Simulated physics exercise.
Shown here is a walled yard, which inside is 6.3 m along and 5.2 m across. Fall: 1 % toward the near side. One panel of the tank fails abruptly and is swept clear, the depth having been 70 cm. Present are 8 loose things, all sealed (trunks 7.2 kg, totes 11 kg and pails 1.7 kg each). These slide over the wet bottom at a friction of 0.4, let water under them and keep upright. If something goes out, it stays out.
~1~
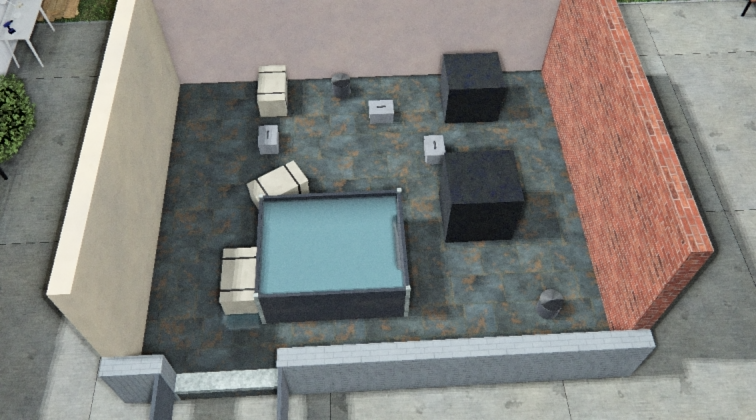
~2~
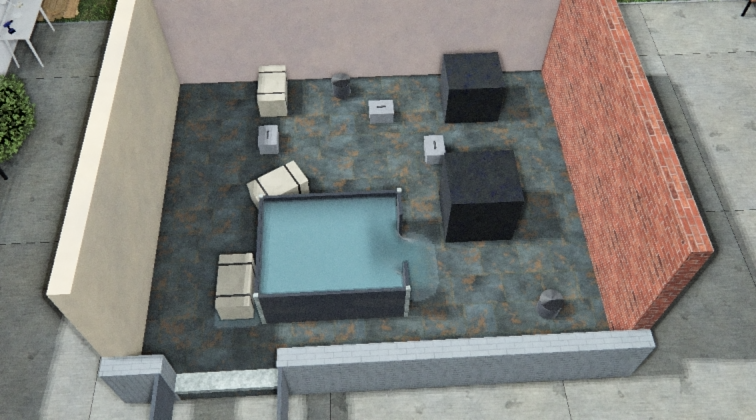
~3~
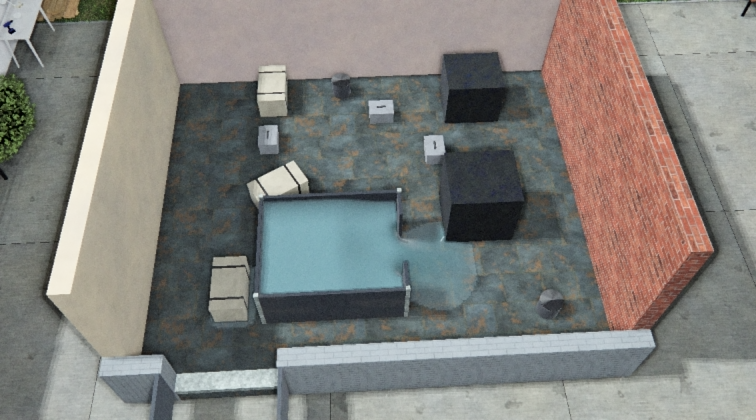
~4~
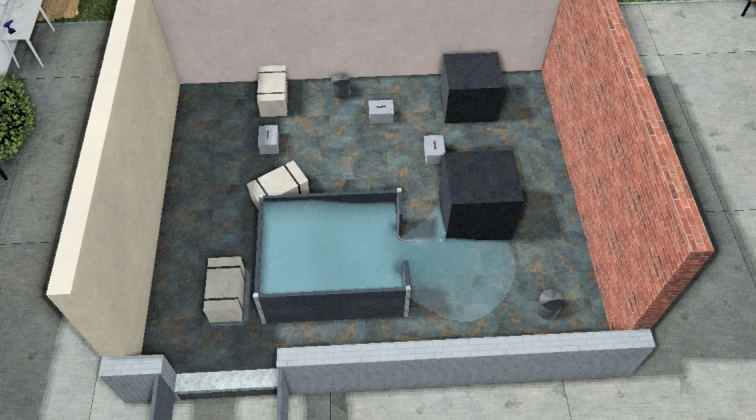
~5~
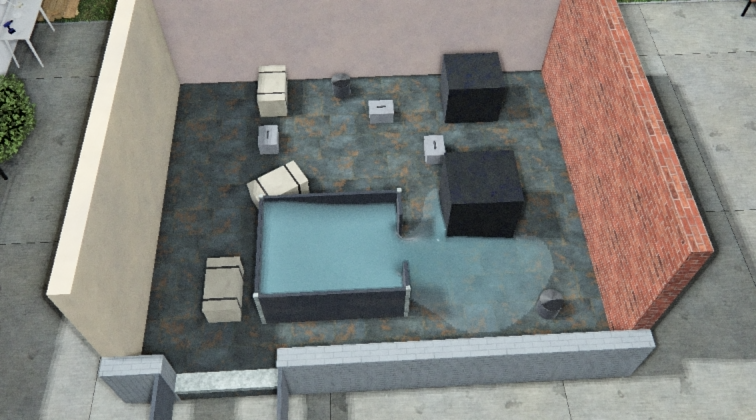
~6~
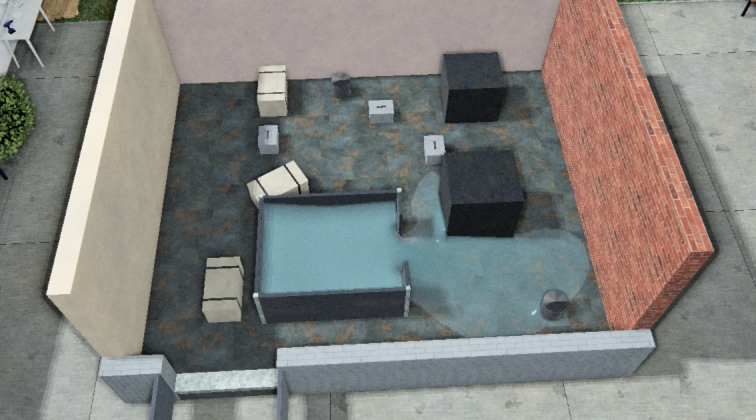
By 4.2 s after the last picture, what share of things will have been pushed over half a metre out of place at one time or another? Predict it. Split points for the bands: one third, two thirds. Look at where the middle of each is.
Looks like the lowest band.
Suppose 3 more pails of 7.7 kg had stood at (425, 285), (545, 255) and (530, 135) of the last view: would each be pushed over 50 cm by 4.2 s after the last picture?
So it's gets above, then gets above, then gets above.
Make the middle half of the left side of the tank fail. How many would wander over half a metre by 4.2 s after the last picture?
The answer then is 3.
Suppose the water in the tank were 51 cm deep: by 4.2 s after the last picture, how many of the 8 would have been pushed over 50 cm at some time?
1.
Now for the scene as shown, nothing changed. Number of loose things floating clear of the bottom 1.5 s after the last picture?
Total: 1.
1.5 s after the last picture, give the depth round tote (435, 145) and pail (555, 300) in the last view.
Close to 3 and 32 centimetres.
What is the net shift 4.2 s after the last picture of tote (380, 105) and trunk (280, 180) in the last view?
In turn: 40 cm, 0 cm.
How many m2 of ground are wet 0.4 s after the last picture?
At that time the wet patch spans about 9.0 m2.
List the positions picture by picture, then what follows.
The first frame shows a trunk at (238, 274) rests on the ground; a pail at (552, 300) rests on the ground; 2.8 m2 under water; 0 of 8 have shifted.
The second frame shows a trunk at (234, 280), on the bottom, 8 cm from its start; a pail at (552, 300), on the bottom; water covers 3.3 m2; 1 of 8 have shifted.
The third frame shows a trunk at (228, 282), on the bottom, 18 cm from its start; a pail at (552, 300) rests on the ground; 4.0 m2 under water; 1 of 8 have shifted.
The fourth frame shows a trunk at (223, 283), on the bottom, 25 cm from its start; a pail at (552, 300), on the bottom; water covers 4.7 m2; 1 of 8 have shifted.
The fifth frame shows a trunk at (221, 283) rests on the ground, 27 cm from its start; a pail at (552, 300) rests on the ground; water covers 5.6 m2; 1 of 8 have shifted.
The sixth frame shows a trunk at (221, 283), on the bottom, 27 cm from its start; a pail at (556, 301), on the bottom, 5 cm from its start; water covers 6.7 m2; 2 of 8 have shifted.
Then, 0.4 s after the last picture 1 of 8 are over 50 cm from their spots; 1 afloat.
Then, 1.5 s after the last picture 0 of 8 are over 50 cm from their spots; 1 afloat.
Then, 2.8 s after the last picture 1 of 8 are over 50 cm from their spots; 1 afloat.
Then, 4.2 s after the last picture 2 of 8 are over 50 cm from their spots, and 2 have been at some point; 2 afloat.
